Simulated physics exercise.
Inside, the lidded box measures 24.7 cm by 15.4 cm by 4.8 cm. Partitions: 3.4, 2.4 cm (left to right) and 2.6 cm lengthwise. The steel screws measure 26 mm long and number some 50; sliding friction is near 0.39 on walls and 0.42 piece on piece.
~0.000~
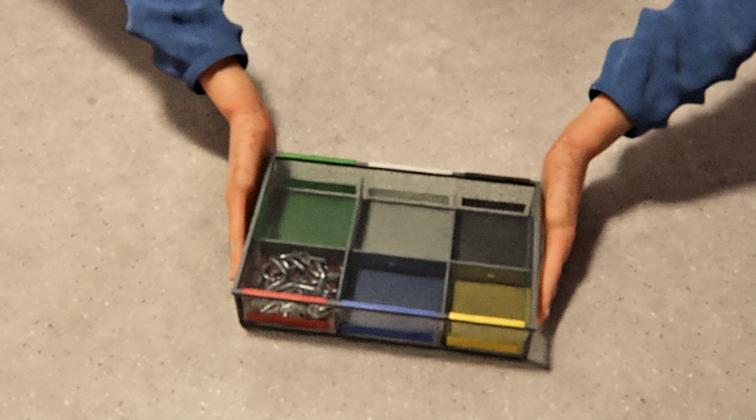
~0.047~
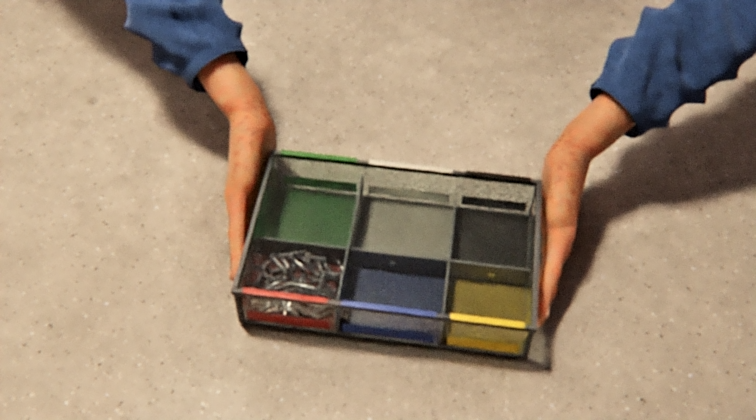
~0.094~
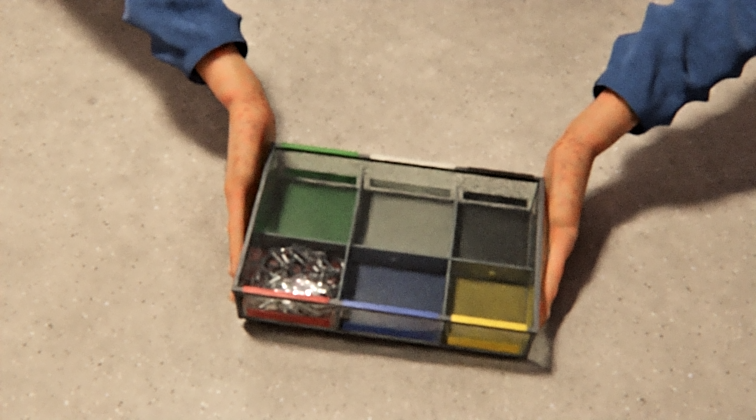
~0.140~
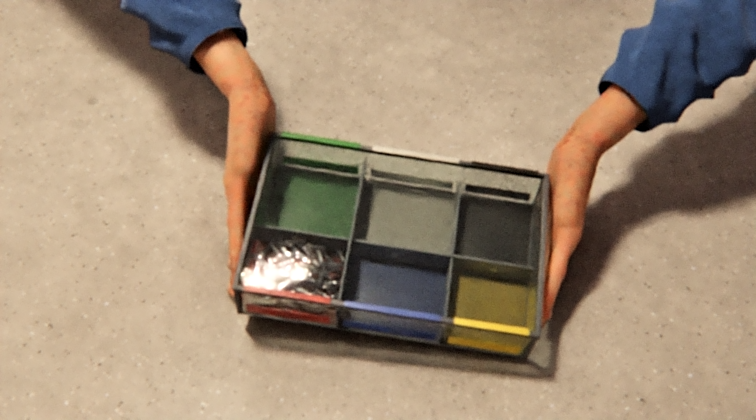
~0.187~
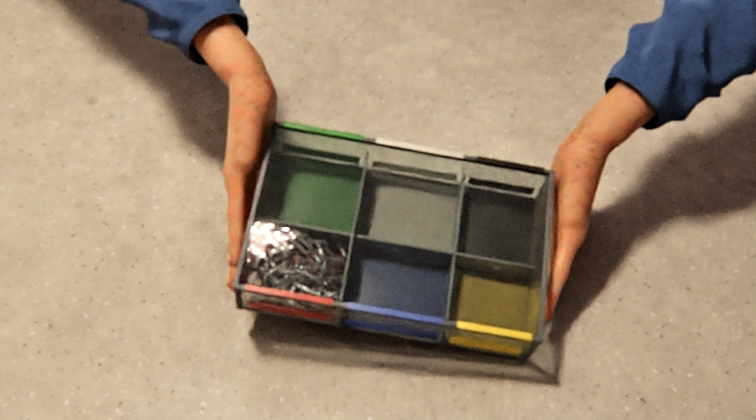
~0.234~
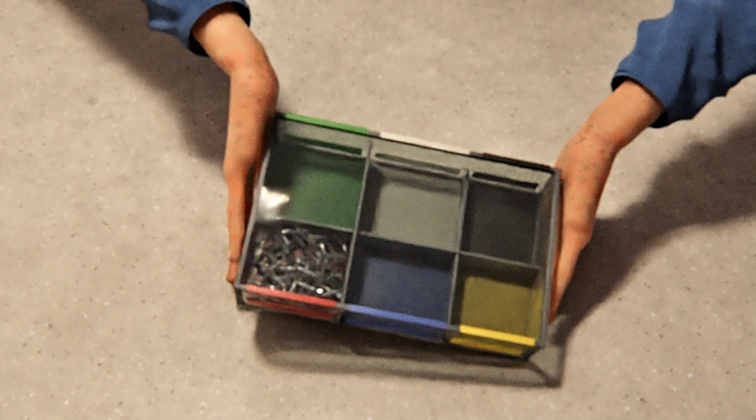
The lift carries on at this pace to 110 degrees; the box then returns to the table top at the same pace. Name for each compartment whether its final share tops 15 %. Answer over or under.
Red compartment: Over; blue compartment: Under; green compartment: Under; yellow compartment: Under; white compartment: Under; black compartment: Under.
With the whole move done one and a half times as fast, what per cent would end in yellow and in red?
Yellow 0, red 95.
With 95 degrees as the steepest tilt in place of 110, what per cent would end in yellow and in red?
Yellow 0; red 95.
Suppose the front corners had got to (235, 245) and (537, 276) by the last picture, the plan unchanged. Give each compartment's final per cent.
Red 0; blue 0; green 95; yellow 0; white 5; black 0.
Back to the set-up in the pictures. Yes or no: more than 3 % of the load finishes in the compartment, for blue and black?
Blue yes, black no.
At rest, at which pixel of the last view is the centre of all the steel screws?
Around (310, 309).
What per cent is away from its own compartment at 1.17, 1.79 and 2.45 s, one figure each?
About 5, 10, 10.
Then, at 1.17 s, tilt 110 degrees; red 95 %, blue 5 %.
After 1.79 s, tilt 48 degrees; red 90 %, blue 5 %, yellow 5 %.
After 2.45 s, tilt 0 degrees; red 90 %, blue 5 %, yellow 5 %.
At rest (2.8 s), red 90 %, blue 5 %, green 0 %, yellow 5 %, white 0 %, black 0 %.
